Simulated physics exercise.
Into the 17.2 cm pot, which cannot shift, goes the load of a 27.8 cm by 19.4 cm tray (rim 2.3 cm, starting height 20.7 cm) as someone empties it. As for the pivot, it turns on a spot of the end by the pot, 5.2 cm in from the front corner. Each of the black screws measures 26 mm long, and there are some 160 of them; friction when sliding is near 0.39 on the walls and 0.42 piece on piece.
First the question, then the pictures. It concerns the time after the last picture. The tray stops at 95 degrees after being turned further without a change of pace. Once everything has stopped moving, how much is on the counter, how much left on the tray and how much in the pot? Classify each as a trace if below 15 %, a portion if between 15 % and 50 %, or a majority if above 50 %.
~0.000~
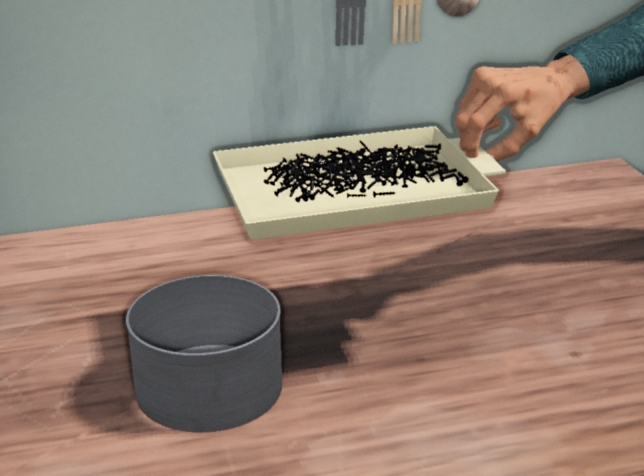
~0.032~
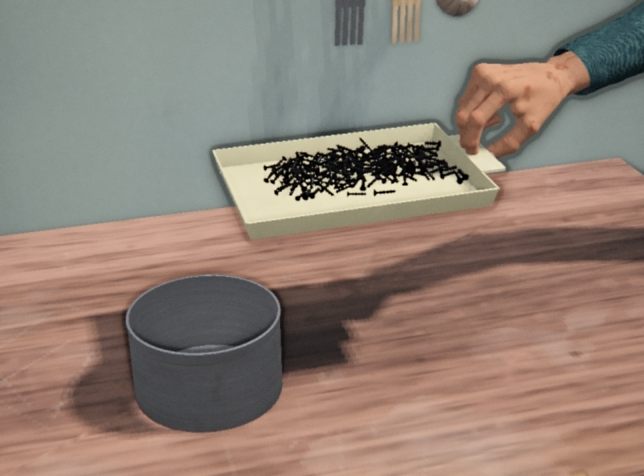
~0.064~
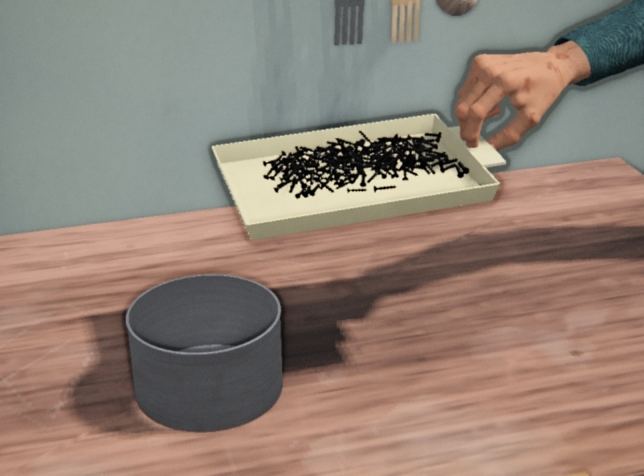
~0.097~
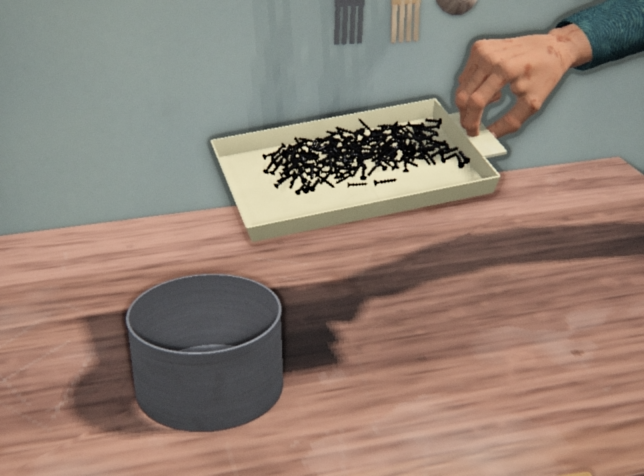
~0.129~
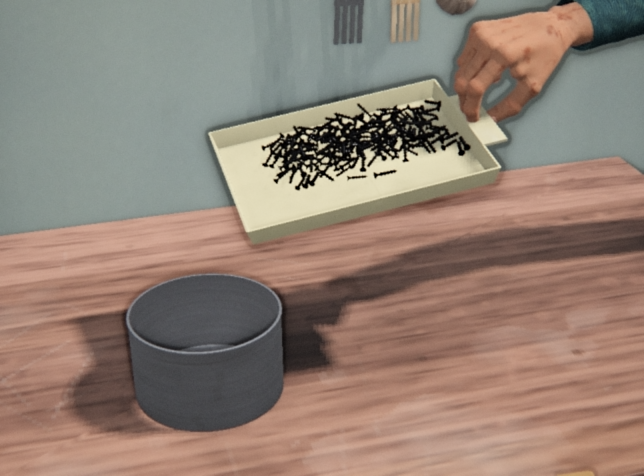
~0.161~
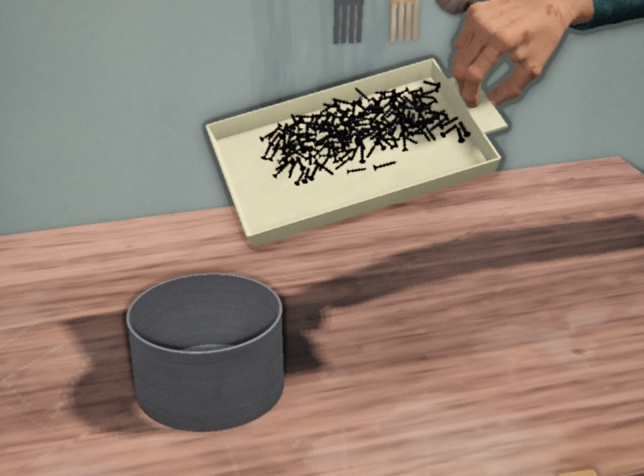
Counter: A majority. Left on the tray: A trace. Pot: A portion.
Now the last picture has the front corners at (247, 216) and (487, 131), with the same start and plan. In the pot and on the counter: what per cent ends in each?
Split: Pot = 20, counter = 80.
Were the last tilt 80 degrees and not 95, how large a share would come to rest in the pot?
Result: Close to 35 %.
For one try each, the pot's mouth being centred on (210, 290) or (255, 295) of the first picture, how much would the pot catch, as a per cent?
Estimates: 5 in a hundred and 20 in a hundred.
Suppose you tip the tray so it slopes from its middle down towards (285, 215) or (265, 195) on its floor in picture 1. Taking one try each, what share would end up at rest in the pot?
Near 85 and 20 per cent, in that order.
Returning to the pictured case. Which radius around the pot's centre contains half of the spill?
Some 16 centimetres.
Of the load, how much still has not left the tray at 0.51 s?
Something like 100 percent, roughly.
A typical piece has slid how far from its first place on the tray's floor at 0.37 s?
3 cm.
After 0.37 s, tilt 58 degrees; the tray holds 100 %, the pot 0 %.
Then, at 0.51 s, tilt 84 degrees; the tray holds 100 %, the pot 0 %.
Then, at 0.78 s, tilt 95 degrees; the tray holds 0 %, the pot 35 %.
At rest (1.8 s), counter 60 %, tray 0 %, pot 40 %.
